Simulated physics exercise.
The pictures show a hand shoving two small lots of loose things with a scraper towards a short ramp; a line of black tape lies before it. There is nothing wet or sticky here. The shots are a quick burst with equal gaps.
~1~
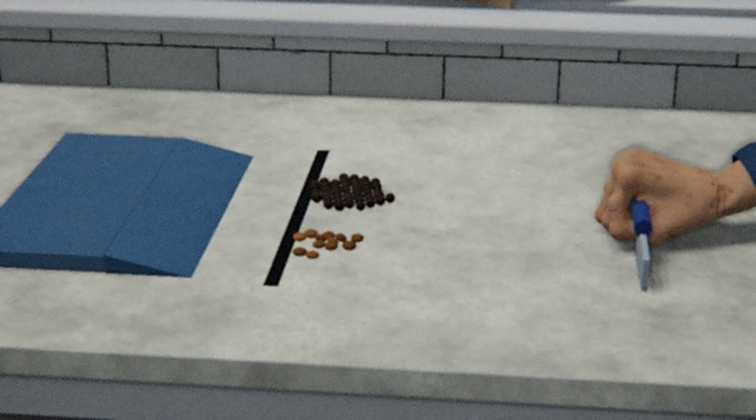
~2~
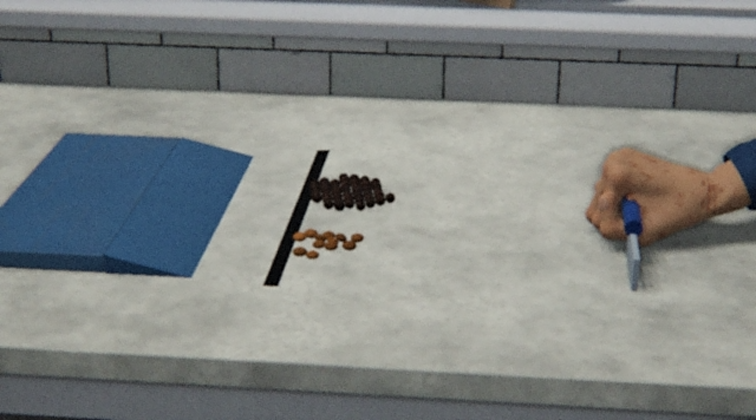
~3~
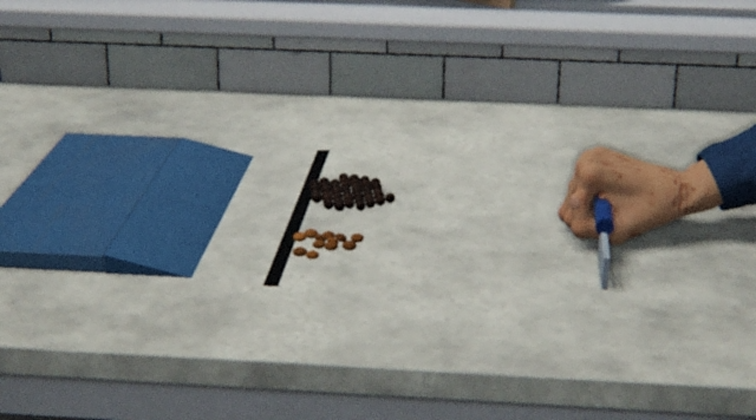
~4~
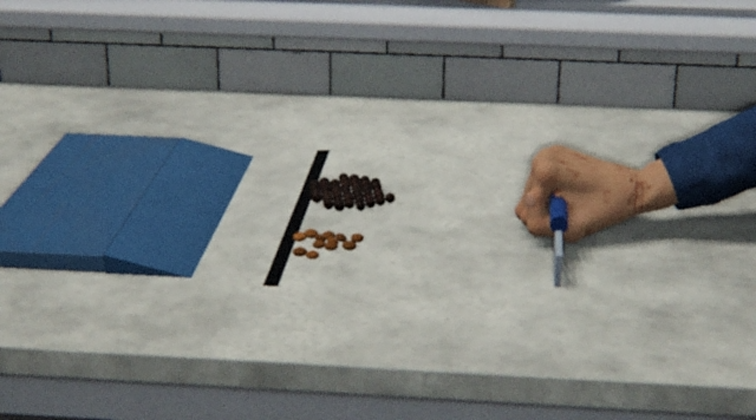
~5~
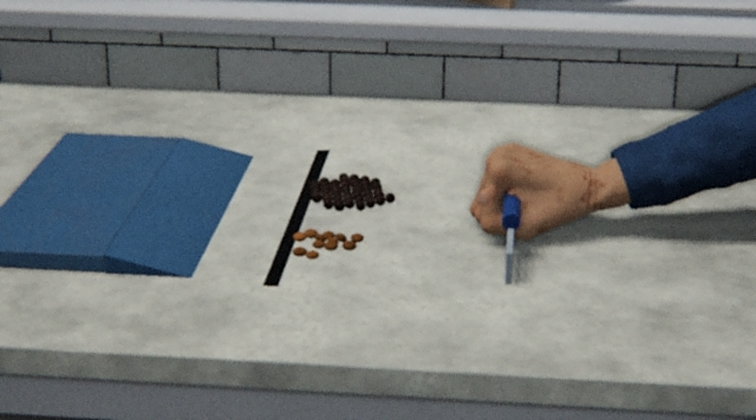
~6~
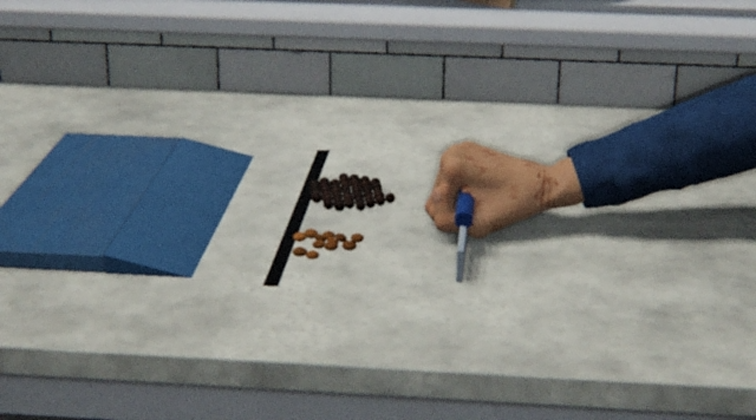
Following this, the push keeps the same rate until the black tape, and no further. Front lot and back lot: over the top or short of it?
Front lot short, back lot over.
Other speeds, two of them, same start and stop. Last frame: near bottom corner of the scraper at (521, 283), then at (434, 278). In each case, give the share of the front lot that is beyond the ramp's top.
Lab note: Share about 0 per cent at the first pace, 0 per cent at the second.
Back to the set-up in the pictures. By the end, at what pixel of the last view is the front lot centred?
Centre at rest, last picture: Close to (206, 237).
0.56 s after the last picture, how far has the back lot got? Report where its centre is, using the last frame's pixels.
I'd put the centre somewhere around (170, 166).
Then, 0.13 s later than the last frame, scraper still moving, near (368, 188); front lot every one short of the ramp; back lot every one short of the ramp.
Then, 0.28 s later than the last frame, scraper stopped at the black tape; front lot every one short of the ramp; back lot about a tenth on the ramp, the larger part short of the ramp.
Then, 0.56 s later than the last frame, scraper stopped at the black tape; front lot roughly half on the ramp, roughly half short of the ramp; back lot roughly a third past the top, roughly two thirds on the ramp.
When it is over, scraper stopped at the black tape; front lot not one past the top, roughly half on the ramp, roughly half short of the ramp; back lot roughly half past the top, about a tenth on the ramp, roughly half short of the ramp.
